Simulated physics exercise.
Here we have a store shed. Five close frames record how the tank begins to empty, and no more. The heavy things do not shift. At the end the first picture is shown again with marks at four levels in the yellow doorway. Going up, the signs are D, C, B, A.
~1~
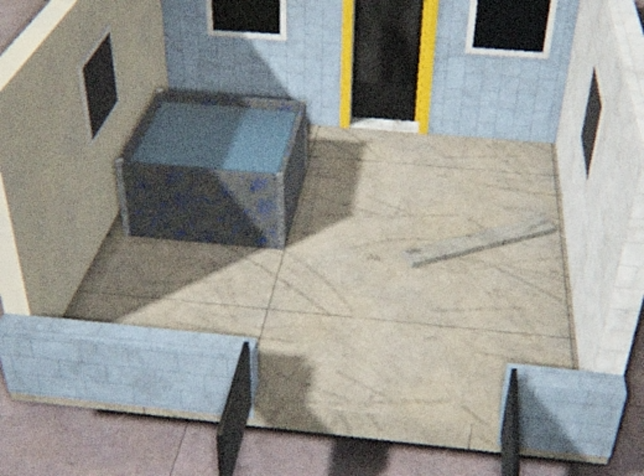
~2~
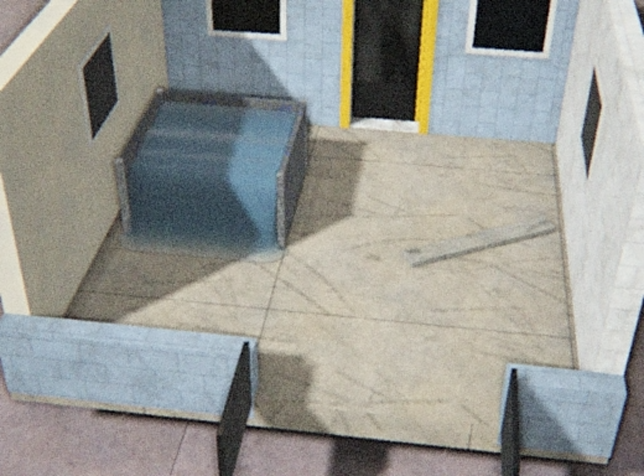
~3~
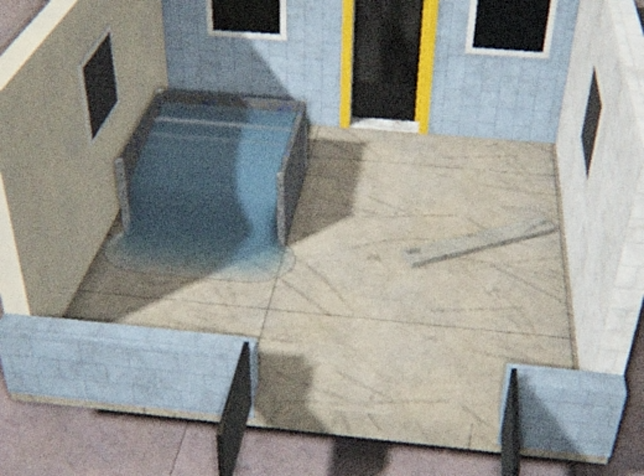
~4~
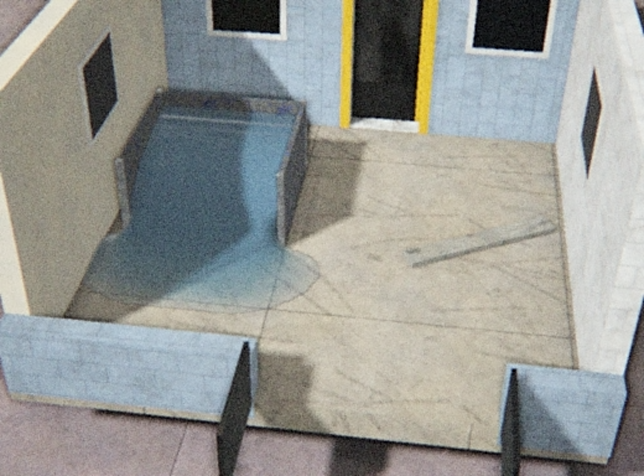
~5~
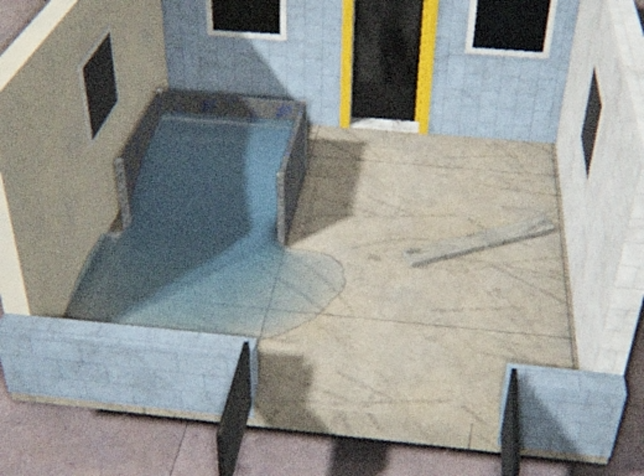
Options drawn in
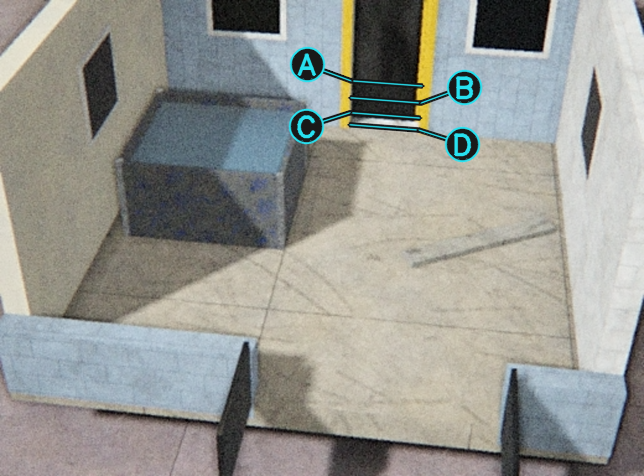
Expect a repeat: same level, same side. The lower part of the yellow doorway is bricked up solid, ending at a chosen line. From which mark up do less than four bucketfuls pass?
D.
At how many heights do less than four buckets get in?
All of the four.
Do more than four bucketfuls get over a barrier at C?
No, not at all.
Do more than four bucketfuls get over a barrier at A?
No, not at all.
On the marked copy, A at (386, 83); B at (385, 100); C at (384, 115); D at (384, 127); from the bottom up D, C, B, A.
Choosing A, nothing gets over.
Choosing B, nothing gets over.
Choosing C, nothing gets over.
Choosing D, a splash gets over, under a bucket.
